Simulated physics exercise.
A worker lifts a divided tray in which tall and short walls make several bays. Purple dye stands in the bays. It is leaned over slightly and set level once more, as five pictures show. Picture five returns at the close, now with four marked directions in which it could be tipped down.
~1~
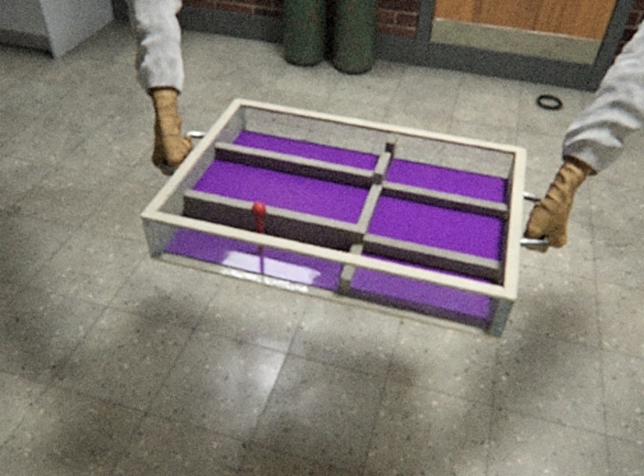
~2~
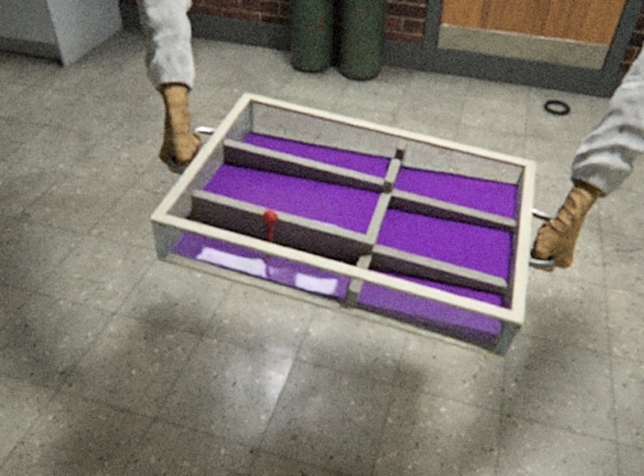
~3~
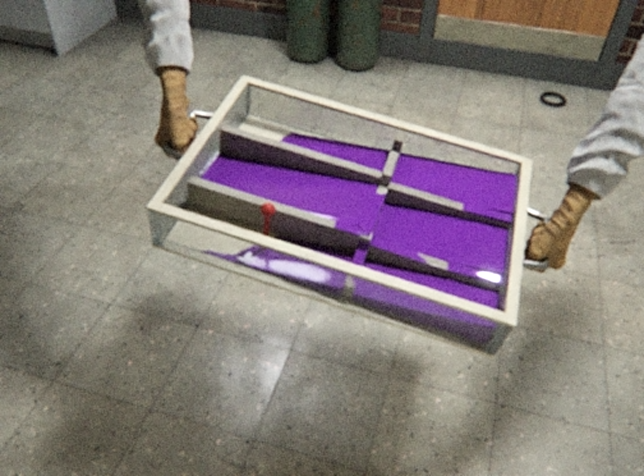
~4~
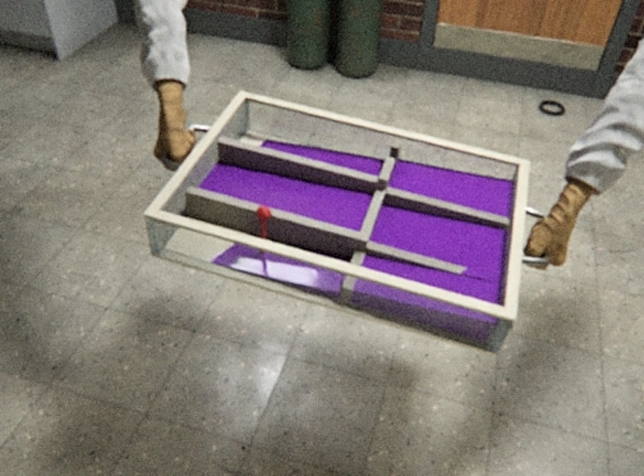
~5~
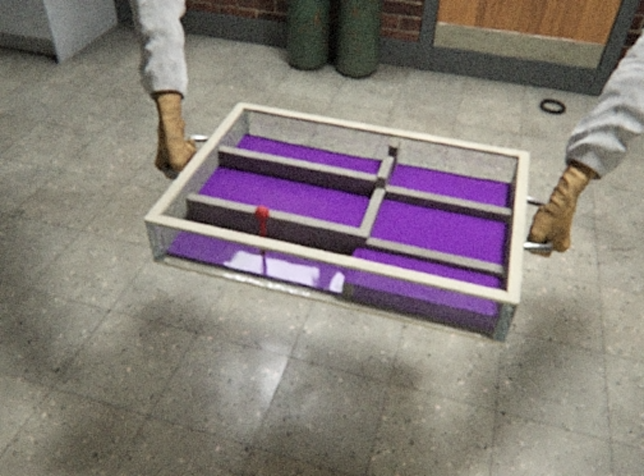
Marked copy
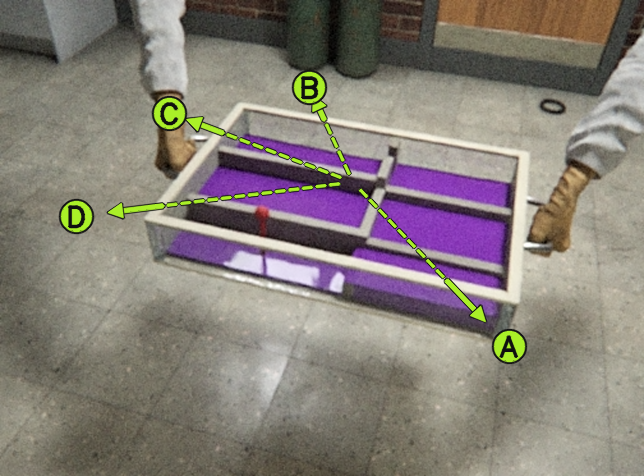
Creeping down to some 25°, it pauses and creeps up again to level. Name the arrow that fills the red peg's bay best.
The best arrow is D.
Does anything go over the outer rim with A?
Yes.
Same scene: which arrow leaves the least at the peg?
That is arrow A.
On the marked copy, A ends at (481, 317); B ends at (315, 100); C ends at (191, 121); D ends at (113, 212).
If A is chosen, about 4 % of the liquid ends in the peg's bay; about 58 % goes over the rim.
If B is chosen, about 9 % of the liquid ends in the peg's bay; about 35 % goes over the rim.
If C is chosen, about 8 % of the liquid ends in the peg's bay; about 45 % goes over the rim.
If D is chosen, about 16 % of the liquid ends in the peg's bay; about 53 % goes over the rim.
